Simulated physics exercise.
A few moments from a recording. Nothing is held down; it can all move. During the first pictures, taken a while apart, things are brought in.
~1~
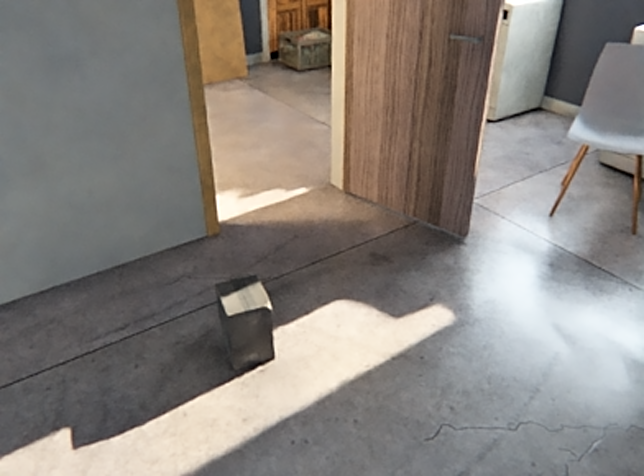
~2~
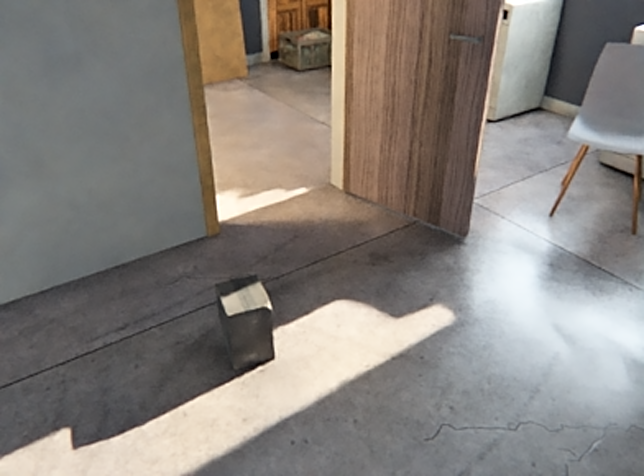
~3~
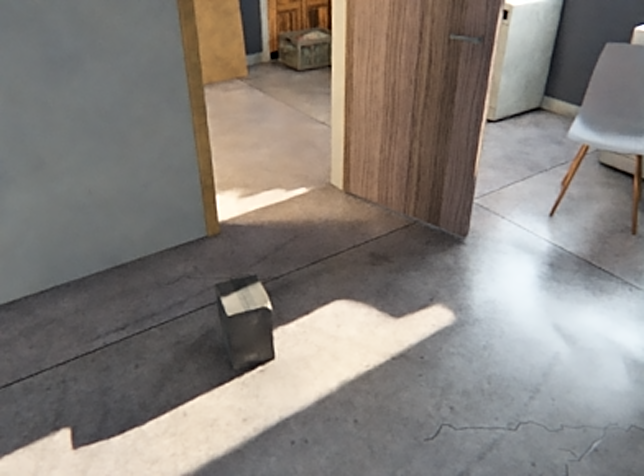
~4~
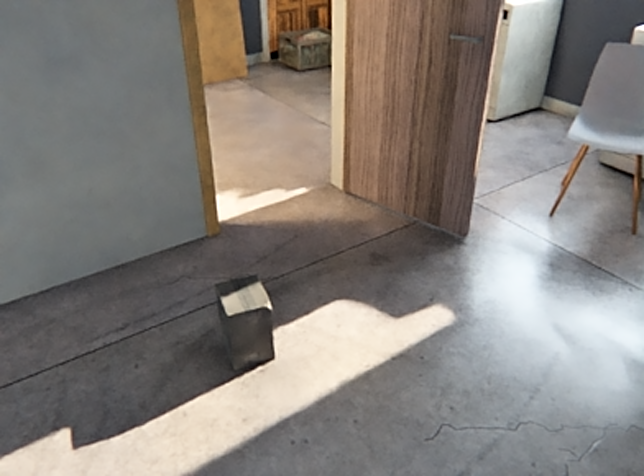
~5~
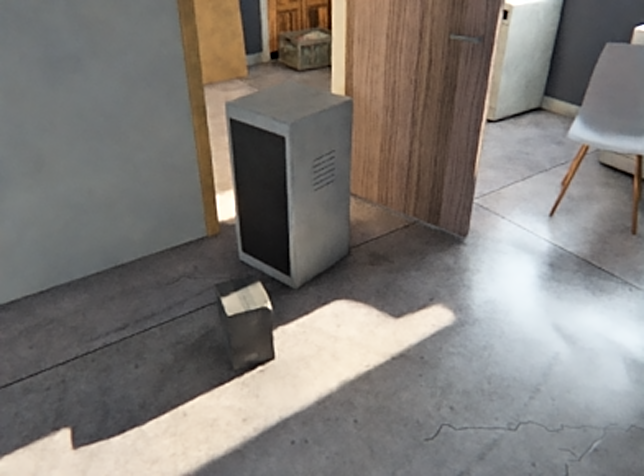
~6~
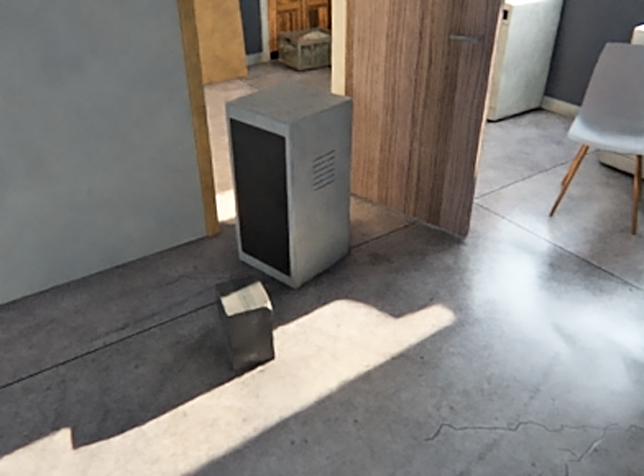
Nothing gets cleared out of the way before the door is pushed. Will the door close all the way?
No.
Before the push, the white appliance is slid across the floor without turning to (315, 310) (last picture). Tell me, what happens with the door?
Then it reaches the frame.
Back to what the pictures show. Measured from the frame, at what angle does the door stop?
Angle: About 55°.
Then, 0.50 s past the last view, door 97° open.
Then, 0.90 s past the last view, door 82° open.
Then, 1.10 s past the last view, door 74° open.
Then, 1.40 s past the last view, door 59° open.
Finally, door 56° open; both still in place. Final places as the last picture's camera would see them, white appliance near (290, 185).
